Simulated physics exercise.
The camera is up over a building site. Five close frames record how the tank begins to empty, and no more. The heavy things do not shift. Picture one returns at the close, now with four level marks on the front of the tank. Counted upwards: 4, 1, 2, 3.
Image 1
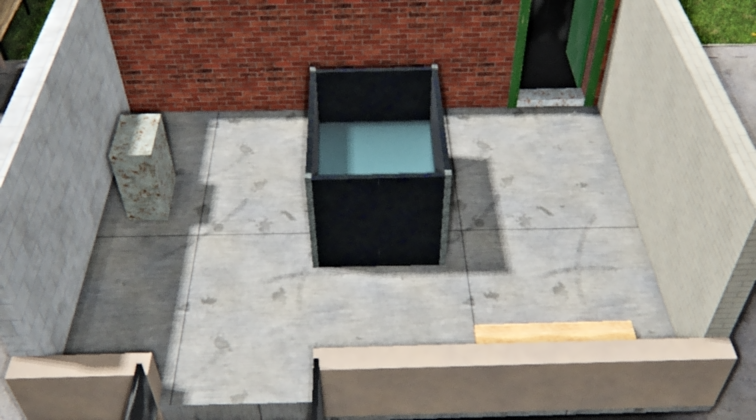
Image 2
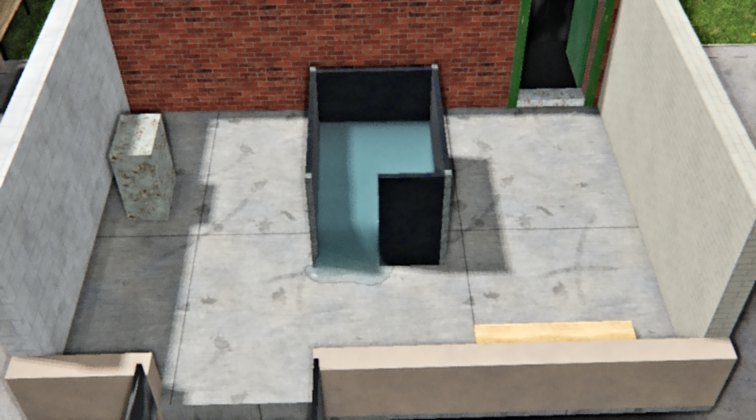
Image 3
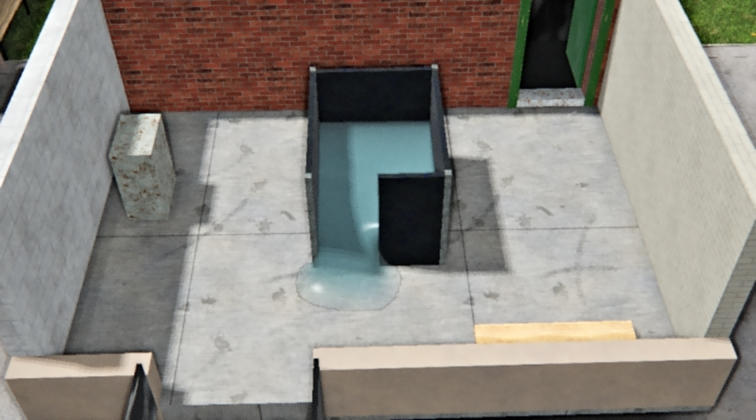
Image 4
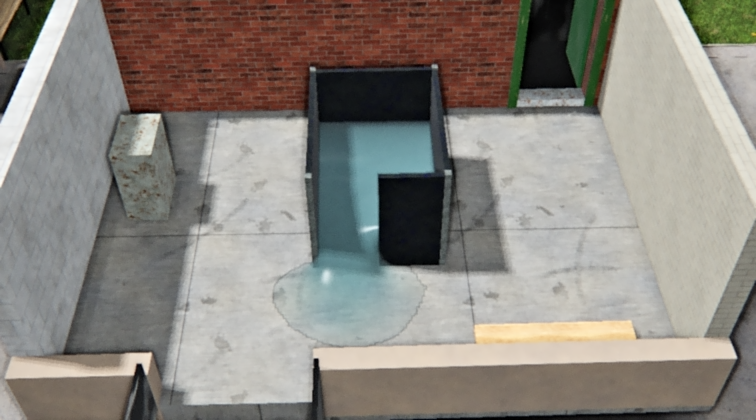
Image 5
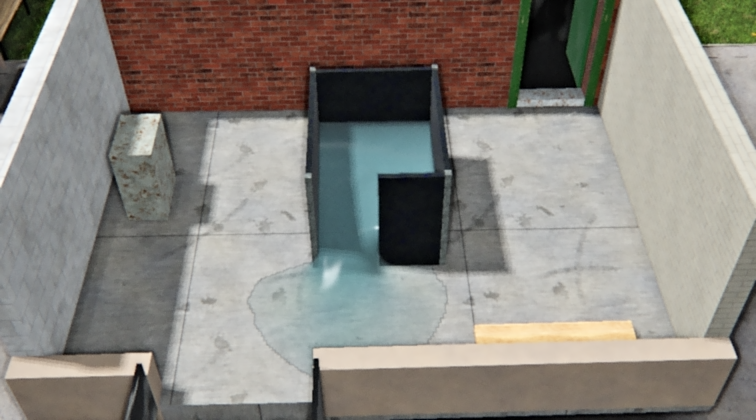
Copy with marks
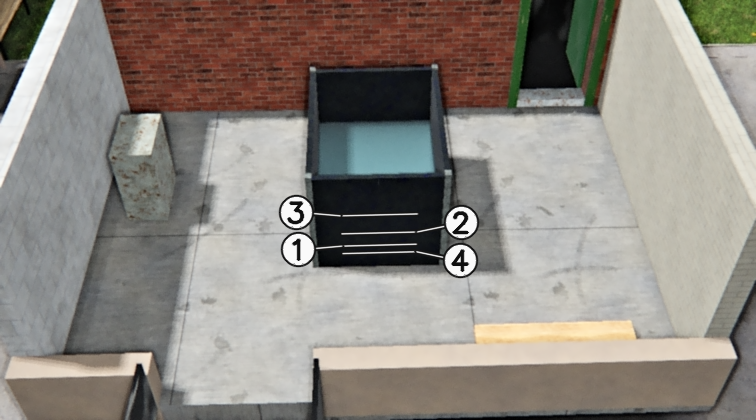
On a walled building site, water pours from a dark tank and spreads across the concrete.
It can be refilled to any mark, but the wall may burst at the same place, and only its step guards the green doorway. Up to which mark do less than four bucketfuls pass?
The answer is level 3.
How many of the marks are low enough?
All of them.
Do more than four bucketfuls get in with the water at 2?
No, that is safe.
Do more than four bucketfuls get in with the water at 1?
No, not at all.
On the marked copy, 1 at (379, 245); 2 at (379, 232); 3 at (379, 214); 4 at (379, 252); from the bottom up 4, 1, 2, 3.
If 1 is chosen, nothing gets over.
If 2 is chosen, nothing gets over.
If 3 is chosen, a bucket or two gets in.
If 4 is chosen, nothing gets over.
